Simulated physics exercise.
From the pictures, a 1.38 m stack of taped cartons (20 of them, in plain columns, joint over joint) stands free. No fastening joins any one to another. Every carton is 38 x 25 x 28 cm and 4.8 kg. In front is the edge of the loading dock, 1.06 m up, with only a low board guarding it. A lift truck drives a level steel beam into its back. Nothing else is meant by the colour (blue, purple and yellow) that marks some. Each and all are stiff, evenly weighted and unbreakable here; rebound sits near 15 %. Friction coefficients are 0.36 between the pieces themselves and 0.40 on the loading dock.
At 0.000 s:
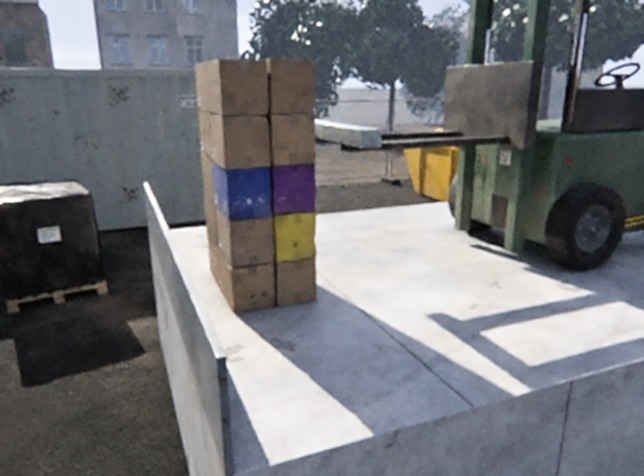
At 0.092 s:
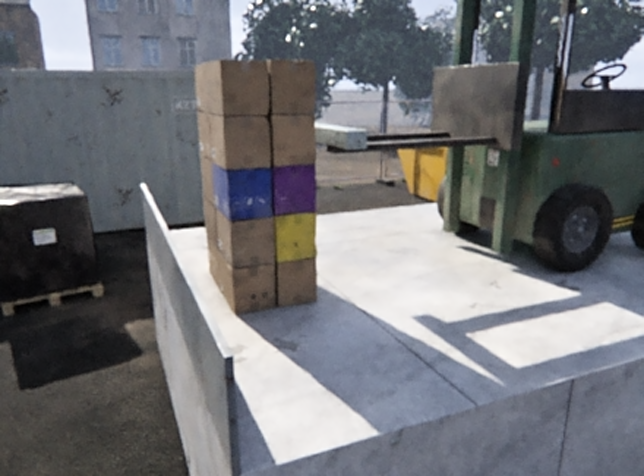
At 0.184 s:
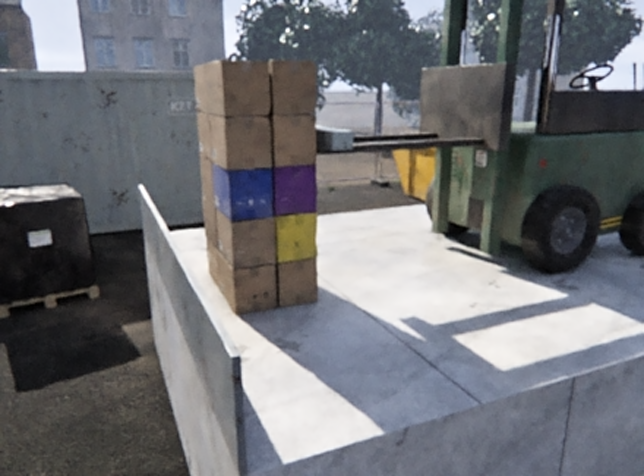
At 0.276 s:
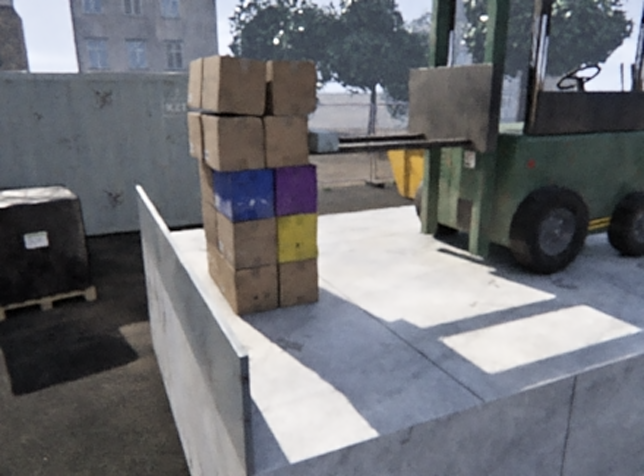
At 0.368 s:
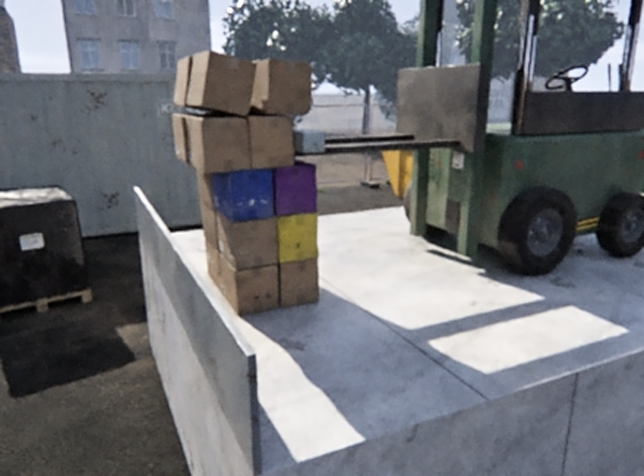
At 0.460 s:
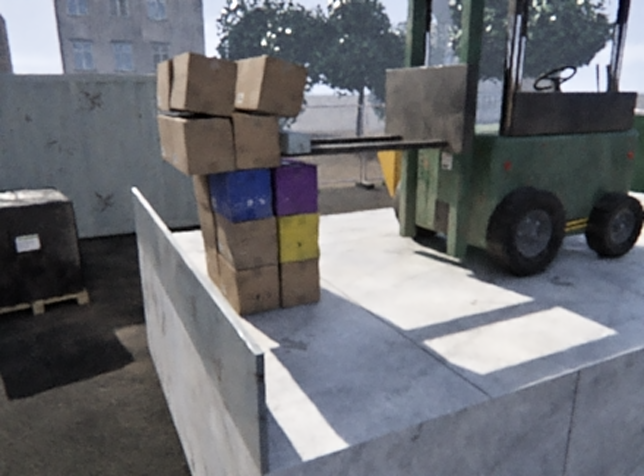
The clip opens on a free-standing stack of cartons on a loading dock, as a green forklift rolls left with a level beam towards it. The beam meets the upper part and pushes the top two rows left, where they tilt and overhang, while the blue, purple and yellow cartons below barely shift.
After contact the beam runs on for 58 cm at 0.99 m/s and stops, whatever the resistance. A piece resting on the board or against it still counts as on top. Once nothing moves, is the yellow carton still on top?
Yes.
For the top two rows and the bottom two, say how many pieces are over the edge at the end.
I count 6 from the top and 0 from the bottom.
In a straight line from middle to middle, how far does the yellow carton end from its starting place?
About 0 cm.
After 0.60 s, none of the 20 cartons over the edge, 14 disturbed; yellow carton unmoved; blue carton 7° from how it stood.
After 0.82 s, none of the 20 cartons over the edge, 14 disturbed; yellow carton unmoved; blue carton 19° from how it stood.
After 1.14 s, 4 of the 20 cartons over the edge; yellow carton unmoved; blue carton 48° from how it stood, 18 cm lower.
After 1.48 s, 8 of the 20 cartons over the edge; yellow carton unmoved; blue carton on its side.
In the end (1.7 s), 8 of the 20 cartons over the edge; yellow carton unmoved; blue carton on its side; purple carton unmoved. From the last view, middles, yellow carton near (288, 231), blue carton near (75, 457).
